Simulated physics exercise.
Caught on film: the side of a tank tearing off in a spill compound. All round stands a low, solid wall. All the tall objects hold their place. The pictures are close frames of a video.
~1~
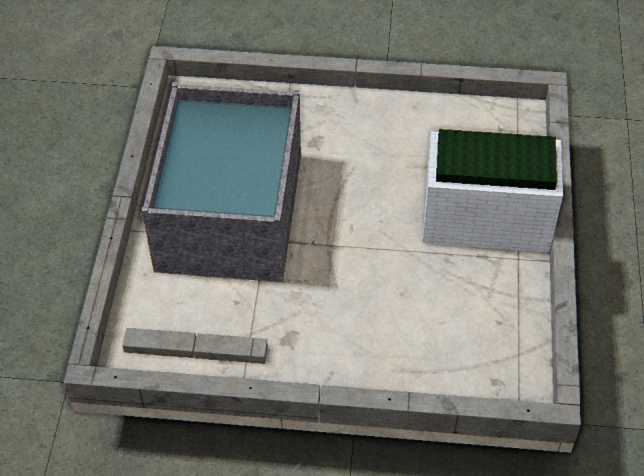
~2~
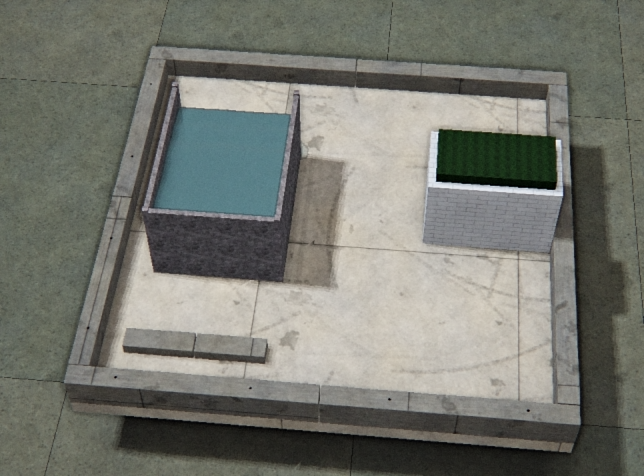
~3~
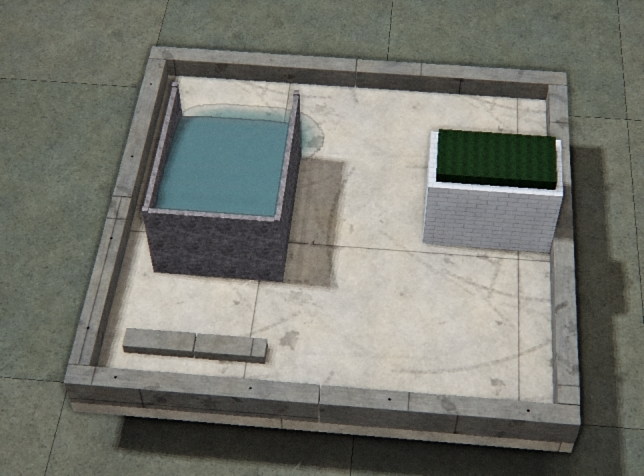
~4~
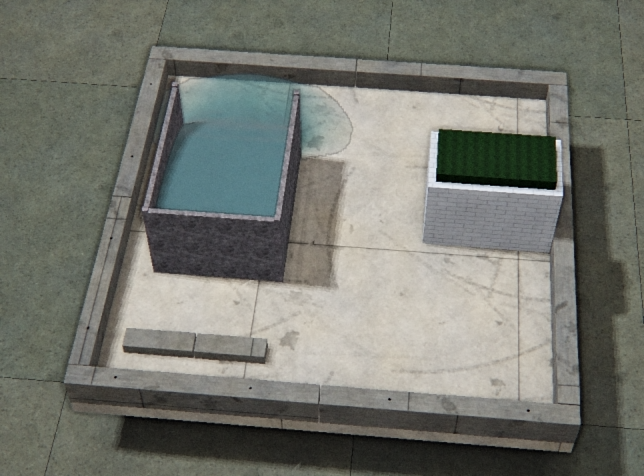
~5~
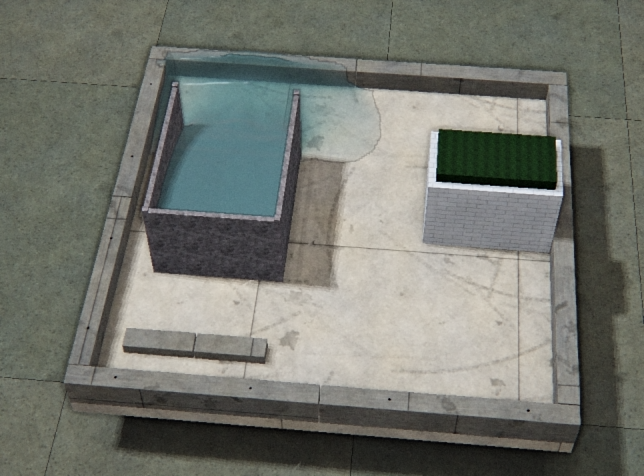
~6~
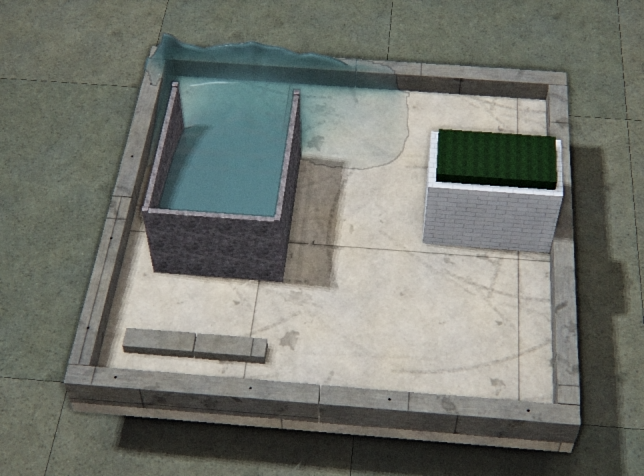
In a low-walled compound, the far side of a dark tank of blue-green water drops away, and water pours out behind it, spreading rightward across the pale floor and splashing up along the back wall.
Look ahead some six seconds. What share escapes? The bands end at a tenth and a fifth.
The share lost is more than a fifth.
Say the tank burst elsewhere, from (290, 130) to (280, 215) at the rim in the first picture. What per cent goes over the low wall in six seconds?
Some 8 per cent.
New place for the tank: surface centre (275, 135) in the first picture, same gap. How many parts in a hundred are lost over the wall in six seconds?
I make it 32 per cent.
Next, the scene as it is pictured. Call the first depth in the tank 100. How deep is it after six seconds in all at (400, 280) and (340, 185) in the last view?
In turn 0 and 10 in a hundred.
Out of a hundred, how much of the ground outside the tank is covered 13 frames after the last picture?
Some 40 per cent.
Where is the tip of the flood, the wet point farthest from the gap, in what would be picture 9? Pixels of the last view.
Close to (522, 102).
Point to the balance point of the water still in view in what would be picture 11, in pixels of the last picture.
Close to (256, 156).
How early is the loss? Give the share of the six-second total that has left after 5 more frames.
Roughly 50 per cent.
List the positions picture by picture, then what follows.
The tank at (224, 154) is whole and still, in the first picture.
The front is at (303, 155), out from the gap on the tank's far side, in the second picture.
The front is at a hidden place, out from the gap on the tank's far side, in the third picture.
Water pours out on the tank's far side and has run to (321, 95), in the fourth picture.
Water pours out on the tank's far side and has run to (367, 95), in the fifth picture.
The front is at (403, 94), out from the gap on the tank's far side, in the sixth picture.
A moment on, water covers 25 % of the floor; the low wall has let 5 % over.
Next, water covers 25 % of the floor; the low wall has let 14 % over.
Then, water covers 40 % of the floor; the low wall has let 27 % over.
Later, water covers 55 % of the floor; the low wall has let 28 % over.
In the end, water covers 70 % of the floor; the low wall has let 29 % over.
